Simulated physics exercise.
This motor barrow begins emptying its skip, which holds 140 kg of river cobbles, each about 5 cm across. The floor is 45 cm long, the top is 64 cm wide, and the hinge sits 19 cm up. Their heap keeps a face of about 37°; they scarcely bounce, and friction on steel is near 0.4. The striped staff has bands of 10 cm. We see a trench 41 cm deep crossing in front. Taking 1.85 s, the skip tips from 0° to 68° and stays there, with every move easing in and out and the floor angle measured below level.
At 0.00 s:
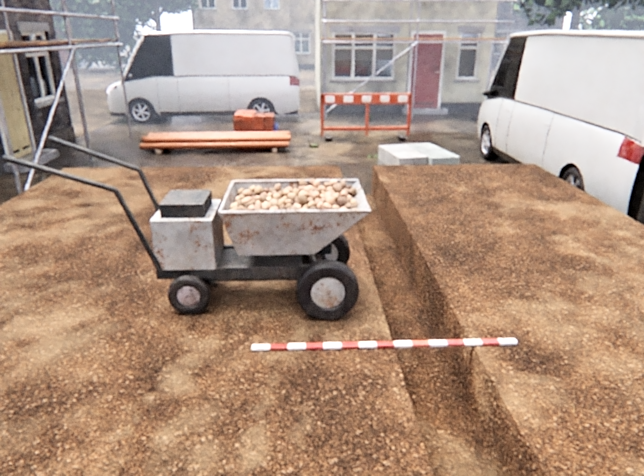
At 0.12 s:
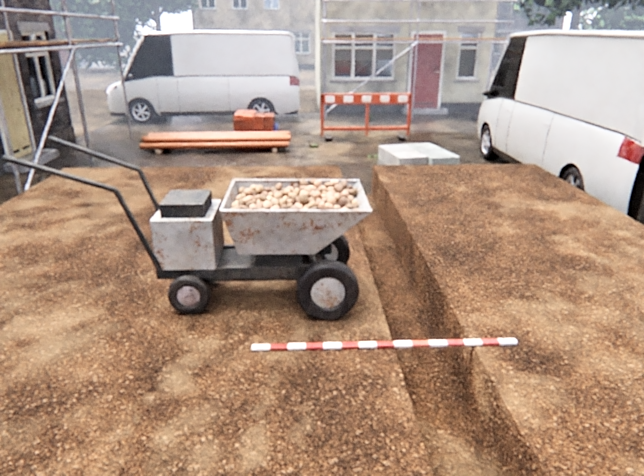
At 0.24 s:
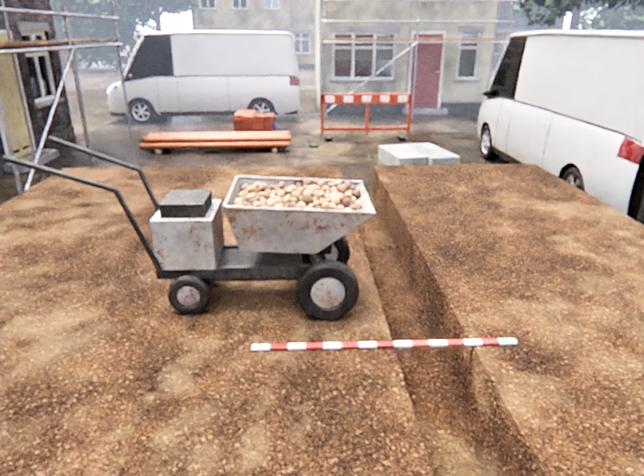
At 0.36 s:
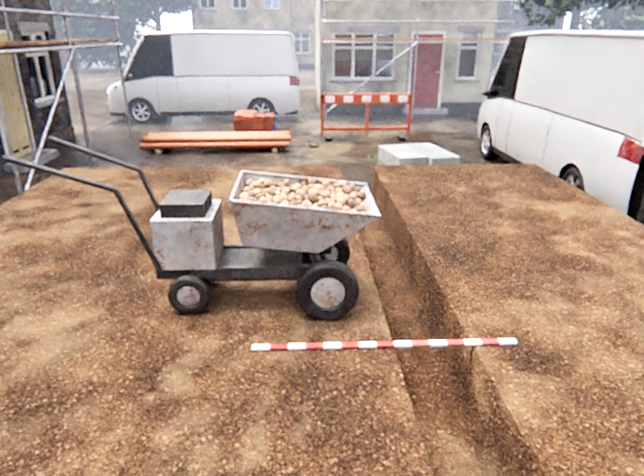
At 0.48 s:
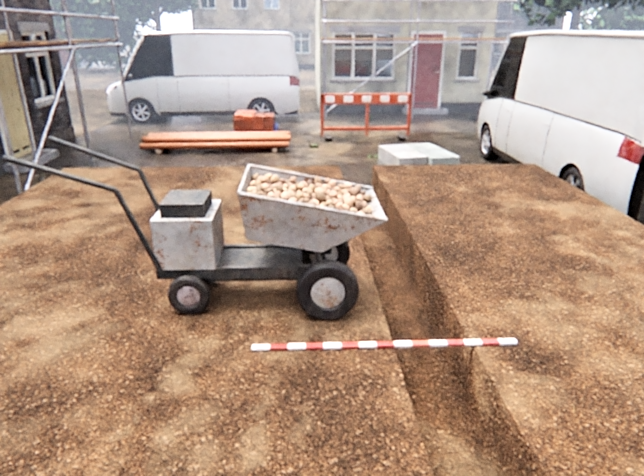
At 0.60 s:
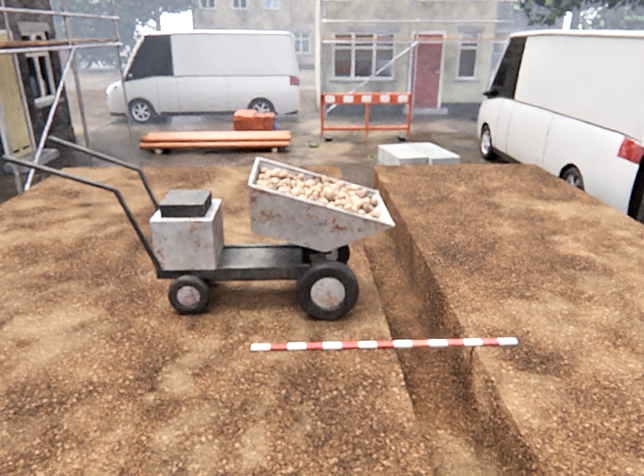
On a muddy building site beside a street, seen from slightly above by a still camera, two white vans stand before pale buildings. A grey motor barrow with black wheels and a skip of pale cobbles sits left of centre beside a trench, behind a red-and-white staff and in front of orange barriers. The skip starts level, then slowly tilts down to the right, its rear edge rising, while the barrow stays put.
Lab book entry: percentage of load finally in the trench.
Approx. 75 percent.
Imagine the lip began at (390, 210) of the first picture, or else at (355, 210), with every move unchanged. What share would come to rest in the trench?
Roughly 50 percent for the first, and 95 percent for the second.
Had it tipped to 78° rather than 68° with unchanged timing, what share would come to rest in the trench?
Roughly 85 per cent would end in the trench.
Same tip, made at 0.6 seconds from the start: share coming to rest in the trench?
In that case some 50 per cent.
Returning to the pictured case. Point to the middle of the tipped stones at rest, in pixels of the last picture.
At about pixel (424, 333) in the last view.
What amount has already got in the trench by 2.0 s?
Some 50 per cent of the load by that point.
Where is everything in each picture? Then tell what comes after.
In the first picture, the skip is at 0°, its lip at (370, 211); the top of the load is at (312, 188).
In the second picture, the skip is at 1°, its lip at (372, 211); the top of the load is at (311, 188); the stones move at 0.1 m/s on average.
In the third picture, the skip is at 3°, its lip at (375, 213); the top of the load is at (296, 189); the stones move at 0.2 m/s on average.
In the fourth picture, the skip is at 7°, its lip at (380, 216); the top of the load is at (267, 187); the stones move at 0.3 m/s on average.
In the fifth picture, the skip is at 11°, its lip at (387, 220); the top of the load is at (264, 181); the stones move at 0.4 m/s on average.
In the sixth picture, lip at (394, 226), floor tilted 17°, highest stones at (273, 176); the stones move at 0.4 m/s on average.
After 1.4 s the floor is at 57°; 98 % in the skip, 2 % in the trench; the foremost stones are at (429, 270).
After 2.0 s the floor is at 68°; 37 % in the skip, 48 % in the trench, 16 % past the trench; the foremost stones are at (493, 284).
After 2.3 s the floor is at 68°; 9 % in the skip, 66 % in the trench, 25 % past the trench; the foremost stones are at (529, 282).
After 4.2 s the floor is at 68°; 0 % in the skip, 75 % in the trench, 25 % past the trench; the foremost stones are at (540, 277).
